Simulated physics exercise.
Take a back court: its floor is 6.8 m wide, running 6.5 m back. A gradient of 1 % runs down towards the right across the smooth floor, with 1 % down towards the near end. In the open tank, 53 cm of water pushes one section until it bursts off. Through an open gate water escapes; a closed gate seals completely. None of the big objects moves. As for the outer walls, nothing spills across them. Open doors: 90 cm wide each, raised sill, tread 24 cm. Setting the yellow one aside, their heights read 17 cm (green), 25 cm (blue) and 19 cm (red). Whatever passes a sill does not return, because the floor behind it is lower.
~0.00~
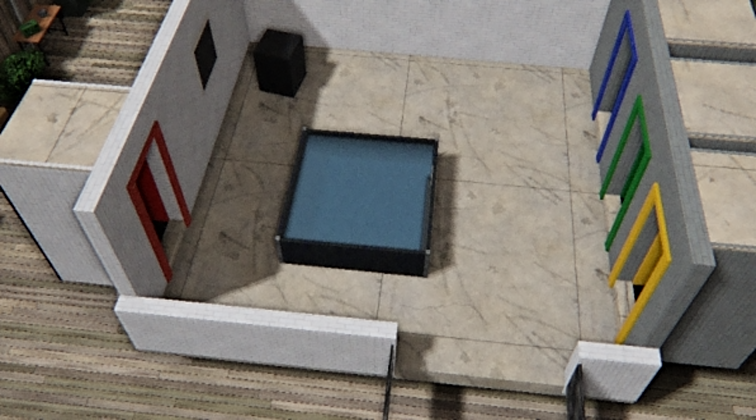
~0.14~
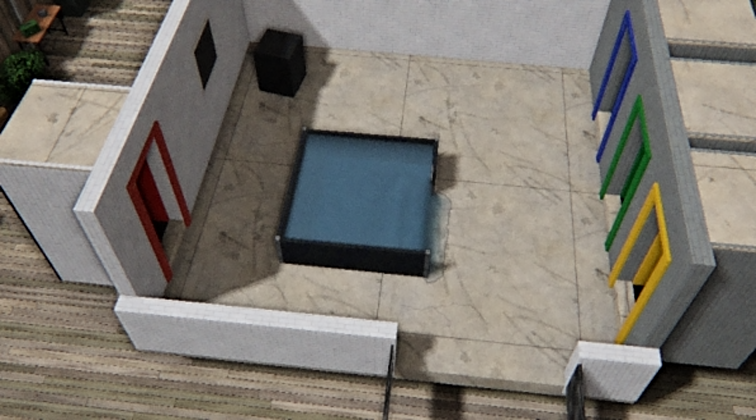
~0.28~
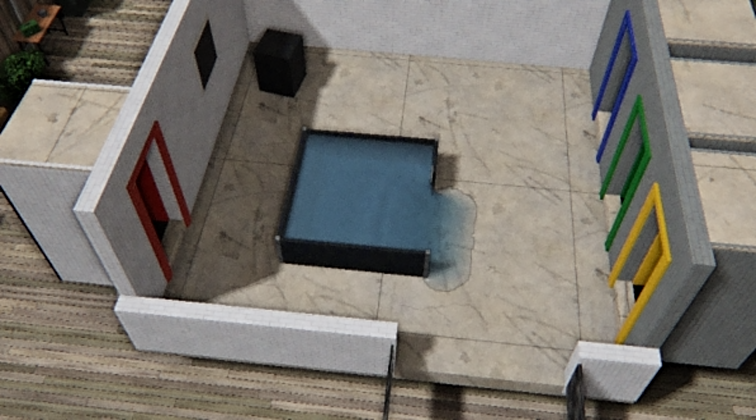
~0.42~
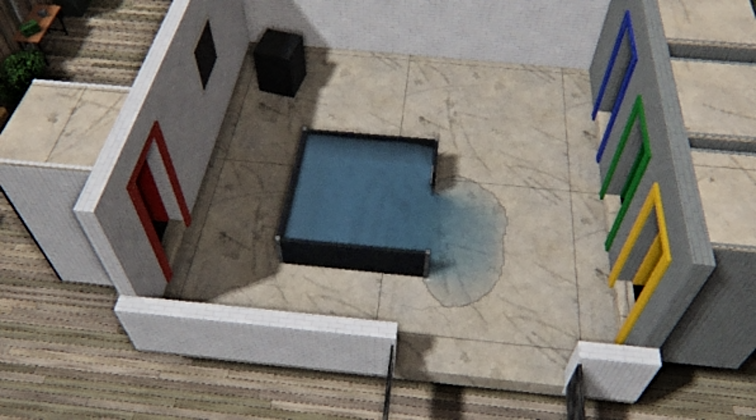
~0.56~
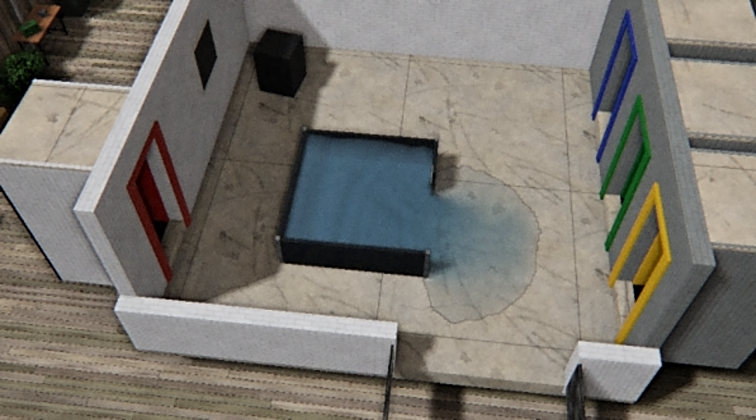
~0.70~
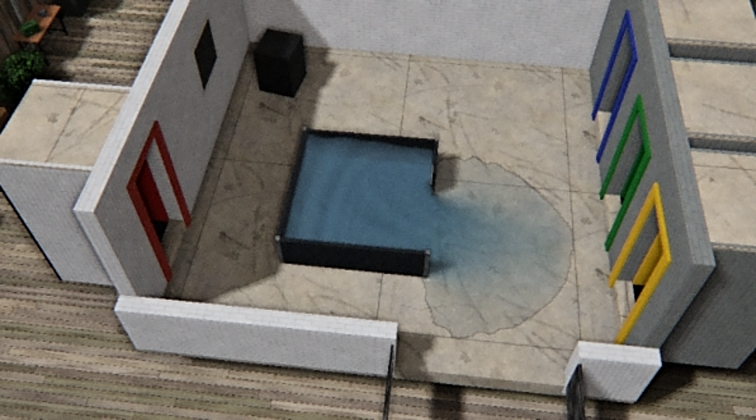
A walled, roofless court with a pale, veined stone floor is seen from above by a camera that stays still. A dark-rimmed open tank of blue water sits near the middle, with a black box behind it, a red doorway on the left wall, and blue, green and yellow doorways on the right. Water pours from a gap in the tank's right side and spreads rightward in a widening, rounded sheet.
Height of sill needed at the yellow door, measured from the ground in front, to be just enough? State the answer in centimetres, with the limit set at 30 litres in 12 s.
Approximately 23 cm.
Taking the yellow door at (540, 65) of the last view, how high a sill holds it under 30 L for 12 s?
Minimum: About 8.0 cm.
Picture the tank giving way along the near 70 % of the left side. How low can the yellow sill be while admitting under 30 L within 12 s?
Then the minimum is about 11.0 cm.
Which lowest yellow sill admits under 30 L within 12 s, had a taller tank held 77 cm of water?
35 cm.
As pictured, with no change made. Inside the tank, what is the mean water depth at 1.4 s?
Some 36 cm.
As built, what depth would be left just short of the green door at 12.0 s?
Some 6.5 cm.
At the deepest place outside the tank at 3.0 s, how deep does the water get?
I'd put it near 32 cm.
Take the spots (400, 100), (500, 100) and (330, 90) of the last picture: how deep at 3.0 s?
The depths come to about 0, 0 and 0 cm.
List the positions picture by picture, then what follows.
The first picture shows the open tank at (362, 190) is whole and still, 53 cm deep; the yellow door at (634, 278) is dry.
In the second picture, the gap is at (428, 227), the front 0.3 m out at (444, 214); the back of the open tank holds 53 cm.
In the third picture, water pours out at (428, 228) and has run 0.7 m, to (469, 228); about 9 cm deep outside, 53 cm at the back.
In the fourth picture, the front is at (499, 246), 1.2 m from the gap at (428, 228); 2.1 m2 of floor is wet, 53 cm left at the back.
In the fifth picture, the front is at (532, 243), 1.7 m from the gap at (428, 228); 3.5 m2 of floor is wet, 53 cm left at the back.
In the sixth picture, the front is at (566, 249), 2.2 m from the gap at (428, 228); 4.9 m2 of floor is wet, 48 cm left at the back; the yellow door at (634, 278), 3.1 m from the gap, is still 0.9 m from the nearest water.
After 1.4 s water covers 25 % of the floor, deepest (28 cm) near (442, 253); 21 cm at the yellow door, 0 litres in over its 24 cm sill.
After 3.0 s water covers 30 % of the floor, deepest (32 cm) near (612, 375); 29 cm at the yellow door, 17 litres in over its 24 cm sill.
After 12.0 s water covers 85 % of the floor, deepest (9 cm) near (599, 374); 8 cm at the yellow door, 26 litres in over its 24 cm sill.
At the yellow door as built, the water arrived by 1.1 s and peaked near 31 cm at 2.4 s.
Run again over the same 12 s with other heights there, 52 litres in over 21 cm, 7 litres over 28 cm. The limit of 30 litres is kept from about 23 cm up.
